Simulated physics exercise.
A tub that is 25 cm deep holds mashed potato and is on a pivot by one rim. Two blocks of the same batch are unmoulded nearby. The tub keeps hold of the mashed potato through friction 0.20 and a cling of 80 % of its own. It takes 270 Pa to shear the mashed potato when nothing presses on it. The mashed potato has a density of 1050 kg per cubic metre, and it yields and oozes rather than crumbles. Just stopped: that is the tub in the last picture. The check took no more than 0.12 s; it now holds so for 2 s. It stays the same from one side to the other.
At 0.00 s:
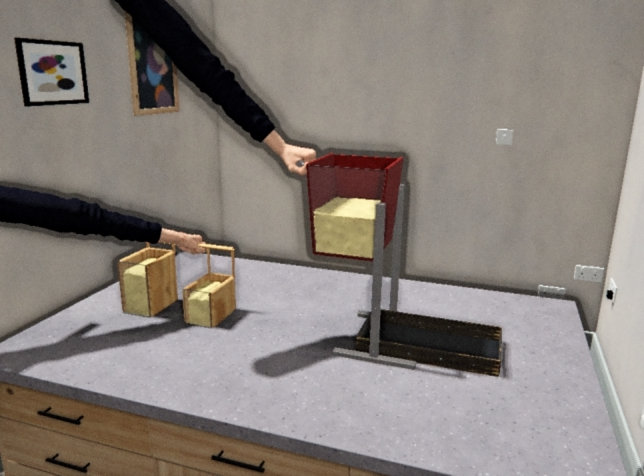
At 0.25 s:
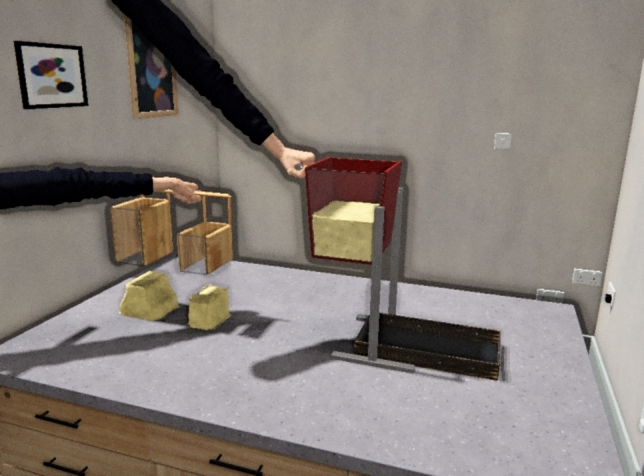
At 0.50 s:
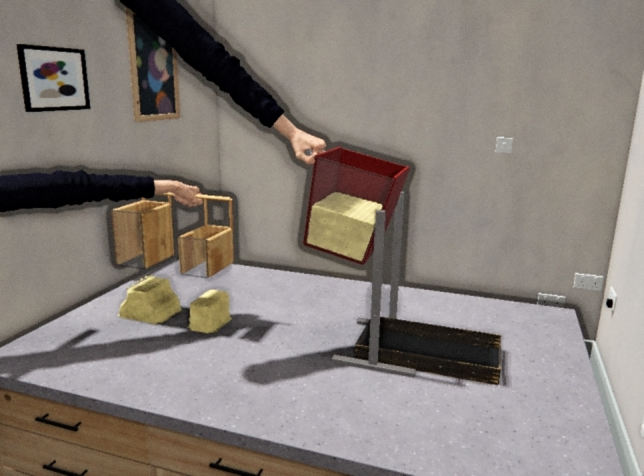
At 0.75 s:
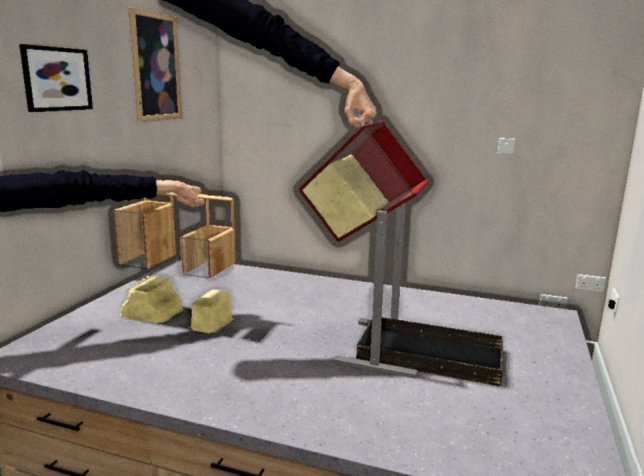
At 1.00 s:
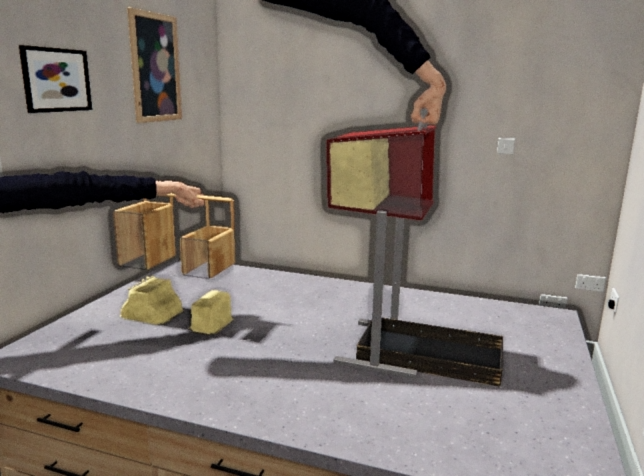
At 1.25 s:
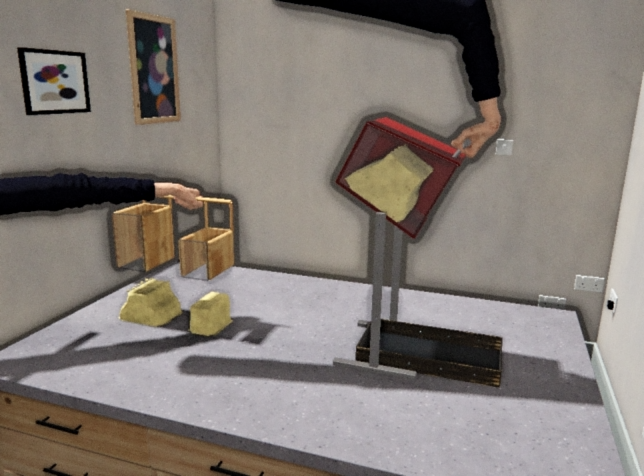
A hand lifted two wooden moulds off two pale yellow blocks, which sagged a little, then another hand swung a red tub of mashed potato up and over to the right on its stand.
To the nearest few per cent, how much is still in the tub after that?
About 0 %.
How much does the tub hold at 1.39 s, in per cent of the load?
Close to 65 in a hundred.
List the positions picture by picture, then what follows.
Handle-side rim at (309, 165), tilt 0 degrees; top of the mashed potato at (319, 213); blocks stand 15 cm, 9.9 cm (left to right), in the first picture.
Handle-side rim at (308, 168), tilt 0 degrees; top of the mashed potato at (318, 216); blocks stand 12 cm, 9.6 cm (left to right), in the second picture.
Handle-side rim at (319, 157), tilt 12 degrees; top of the mashed potato at (316, 206); blocks stand 11 cm, 9.5 cm (left to right), in the third picture.
Handle-side rim at (366, 128), tilt 50 degrees; top of the mashed potato at (332, 166); blocks stand 11 cm, 9.5 cm (left to right), in the fourth picture.
Handle-side rim at (423, 135), tilt 88 degrees; top of the mashed potato at (371, 142); blocks stand 11 cm, 9.5 cm (left to right), in the fifth picture.
Handle-side rim at (457, 167), tilt 117 degrees; top of the mashed potato at (389, 155); blocks stand 11 cm, 9.5 cm (left to right), in the sixth picture.
After 1.39 s, the tub is at 117 degrees and holds 63 %.
After 1.56 s, the tub is at 117 degrees and holds 0 %.
After 1.73 s, the tub is at 117 degrees and holds 0 %.
After 1.90 s, the tub is at 117 degrees and holds 0 %.
After 3.25 s, at the end, the tub is at 117 degrees and holds 0 %.
